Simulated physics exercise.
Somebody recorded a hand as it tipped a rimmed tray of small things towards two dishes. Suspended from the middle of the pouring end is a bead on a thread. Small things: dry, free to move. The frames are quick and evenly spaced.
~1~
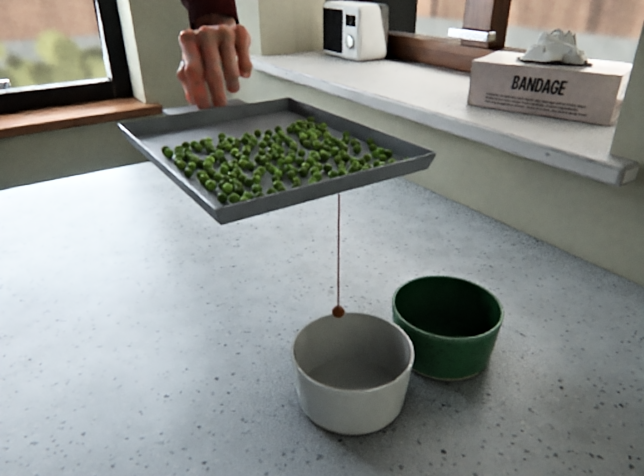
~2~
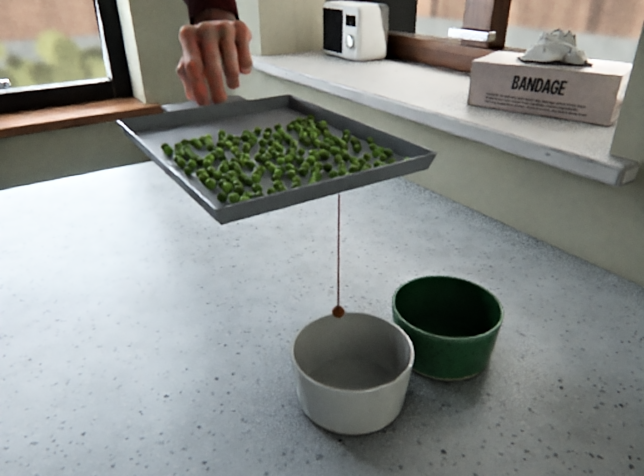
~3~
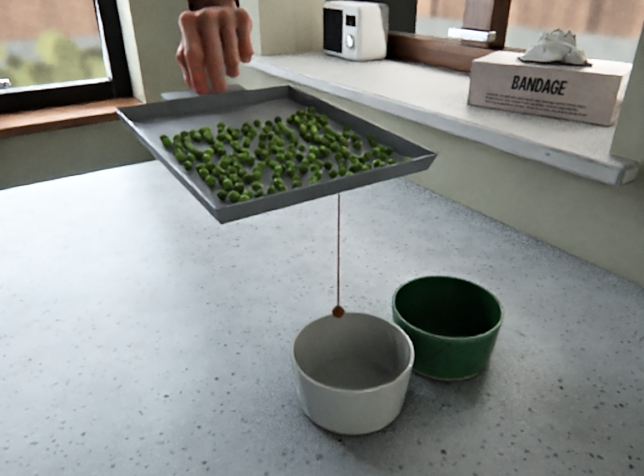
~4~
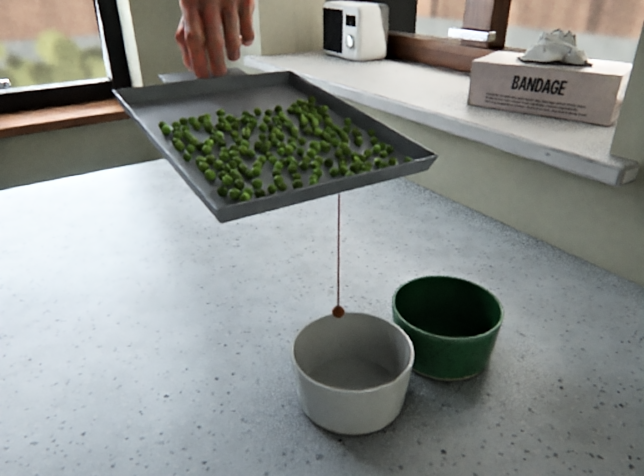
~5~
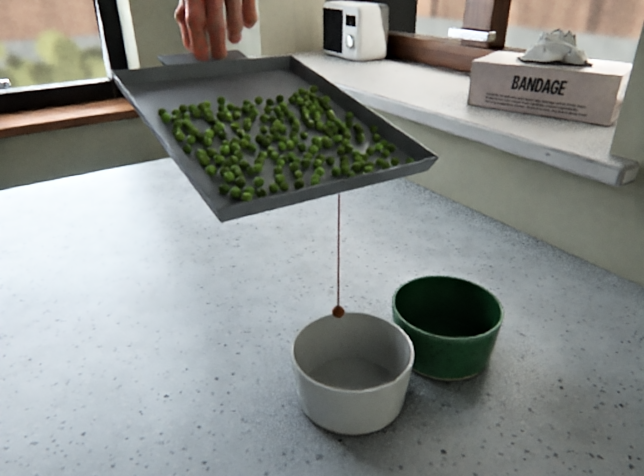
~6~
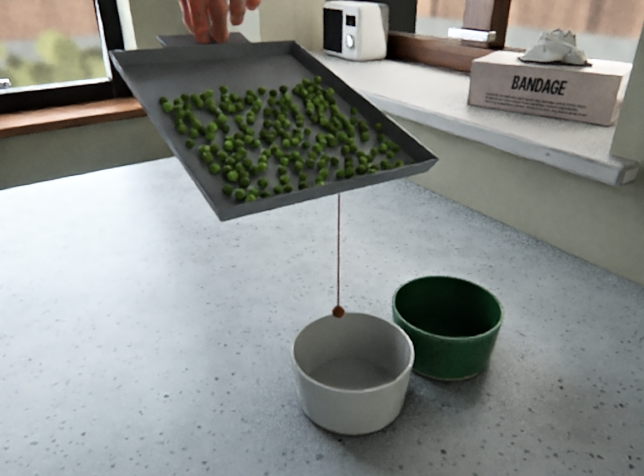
In a kitchen with wooden-framed windows and a pale sill holding a bandage box, a steady camera looks down across a speckled grey counter. A hand grips the far side of a dark grey rimmed tray of green peas, above a white dish and a green one to its right, with a brown bead hanging on a thread. The hand raises the tray's far side, steepening it gradually, and some peas shift on its surface.
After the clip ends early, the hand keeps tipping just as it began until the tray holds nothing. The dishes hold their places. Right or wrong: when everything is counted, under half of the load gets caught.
Wrong.
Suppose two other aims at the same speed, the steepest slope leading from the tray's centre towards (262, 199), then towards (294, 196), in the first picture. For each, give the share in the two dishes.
For the first it's near 10 %, for the second near 50 %.
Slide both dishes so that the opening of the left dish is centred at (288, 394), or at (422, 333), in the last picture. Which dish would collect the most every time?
Try 1: The dish at right; try 2: The dish at left.
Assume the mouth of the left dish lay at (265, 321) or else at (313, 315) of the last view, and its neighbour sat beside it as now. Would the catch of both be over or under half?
Taking them in turn, it's short of half and then short of half.
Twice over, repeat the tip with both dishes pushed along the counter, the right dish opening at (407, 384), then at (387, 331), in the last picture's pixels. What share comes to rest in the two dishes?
In order: 30 percent and 70 percent.
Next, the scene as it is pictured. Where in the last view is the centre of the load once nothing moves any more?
Last view, resting centre - approx. (376, 384).
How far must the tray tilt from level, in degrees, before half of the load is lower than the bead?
Near 95 degrees.
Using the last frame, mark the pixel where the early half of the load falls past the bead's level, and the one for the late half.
Early-half point (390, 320); late-half point (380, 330).
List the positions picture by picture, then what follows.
In the first picture, corners of the pouring end at (219, 205) and (429, 152), level; middle of the load at (274, 156), dried peas; left dish at (389, 404); right dish at (486, 352); bead on its thread at (338, 312).
In the second picture, corners of the pouring end at (219, 205) and (429, 152), level; middle of the load at (274, 154).
In the third picture, corners of the pouring end at (220, 204) and (430, 153), tipped barely, level across its low end; middle of the load at (274, 150).
In the fourth picture, corners of the pouring end at (221, 204) and (430, 154), tipped a little, level across its low end; middle of the load at (275, 143).
In the fifth picture, corners of the pouring end at (222, 204) and (431, 155), tipped a little, level across its low end; middle of the load at (276, 136).
In the sixth picture, corners of the pouring end at (222, 204) and (432, 157), tipped clearly, level across its low end; middle of the load at (280, 132), about half on the move; left dish at (389, 404); right dish at (486, 352).
Soon after the last picture, tray tipped steeply; nearly all on the tray; a stray few in the right dish; a stray few in the air.
A little later, tray tipped right over; a small part on the tray; about a third in the left dish; about a quarter in the right dish; a small part outside both; about a quarter in the air.
Later still, tray tipped past a quarter turn; about half in the left dish; about a third in the right dish; a small part outside both.
At rest, tray tipped past a quarter turn; about half in the left dish; about a third in the right dish; a small part outside both.
